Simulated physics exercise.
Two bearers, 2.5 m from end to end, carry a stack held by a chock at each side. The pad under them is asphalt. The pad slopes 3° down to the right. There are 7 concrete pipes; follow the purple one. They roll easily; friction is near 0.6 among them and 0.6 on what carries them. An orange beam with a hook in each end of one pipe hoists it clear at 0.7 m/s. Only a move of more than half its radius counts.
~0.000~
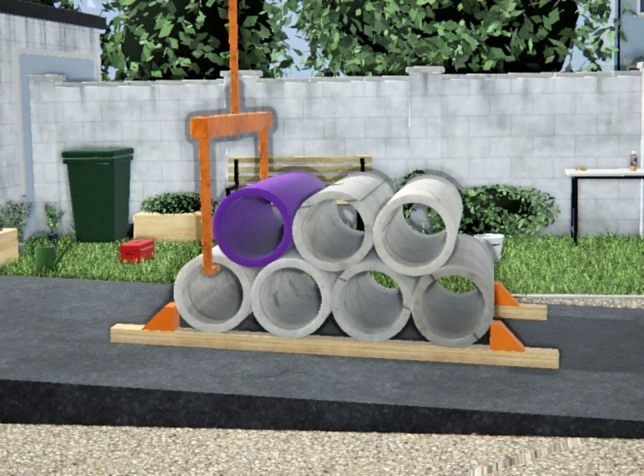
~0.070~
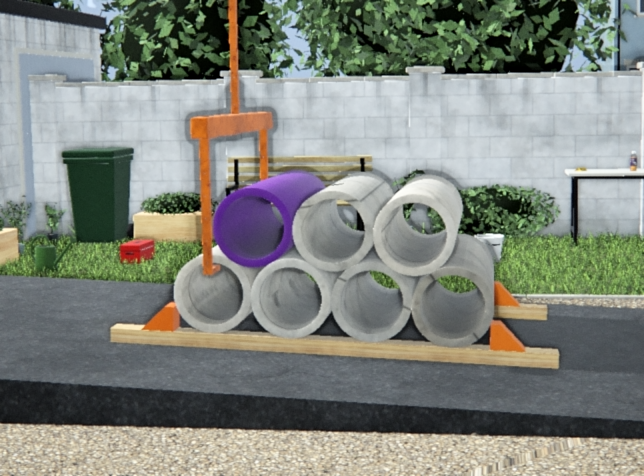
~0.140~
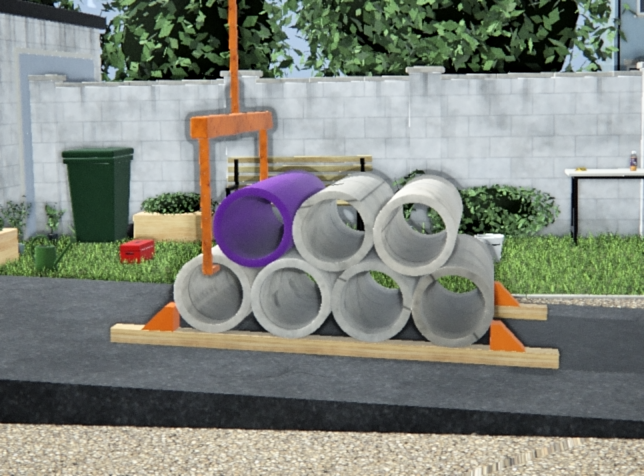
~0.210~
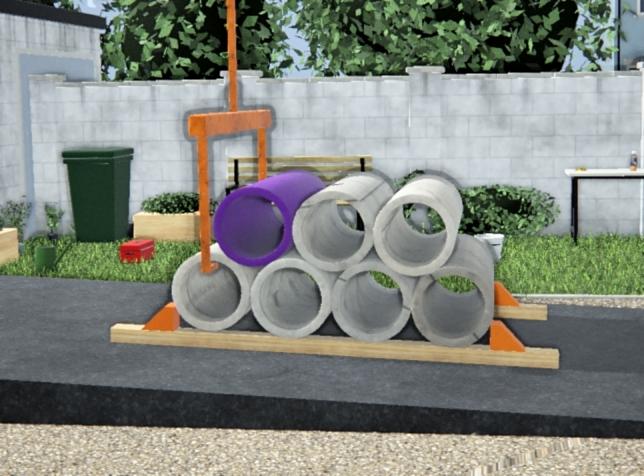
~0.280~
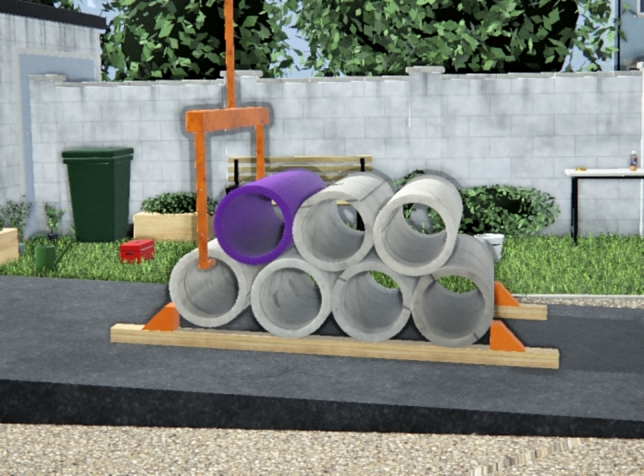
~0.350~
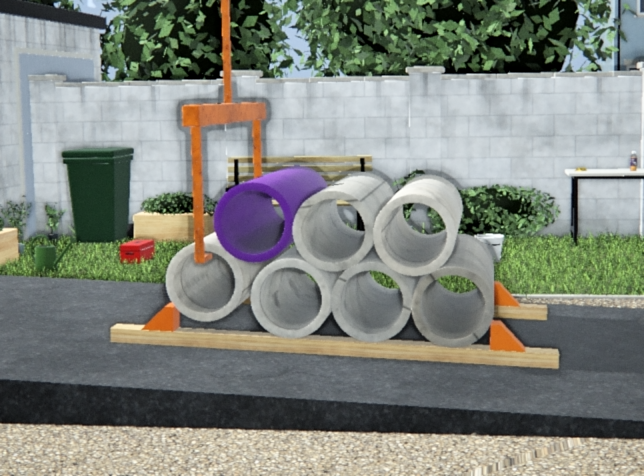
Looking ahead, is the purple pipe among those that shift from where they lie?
Purple moves out of place.
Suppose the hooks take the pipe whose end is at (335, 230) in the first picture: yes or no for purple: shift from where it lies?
Then purple no.
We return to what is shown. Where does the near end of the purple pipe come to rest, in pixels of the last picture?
Around (211, 294).
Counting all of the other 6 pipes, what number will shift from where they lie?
In all, 1.
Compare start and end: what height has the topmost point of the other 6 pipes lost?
Roughly 0 cm.
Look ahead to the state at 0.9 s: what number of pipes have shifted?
At that moment 0.
By 0.7 s, purple is 5 cm higher; 0 of the other 6 have shifted.
By 0.9 s, purple is 2 cm further left; 0 of the other 6 have shifted.
By 1.2 s, purple is 18 cm further left and 17 cm lower; 1 of the other 6 has shifted.
Finally (1.4 s), purple is 24 cm further left and 37 cm lower; 1 of the other 6 has shifted.
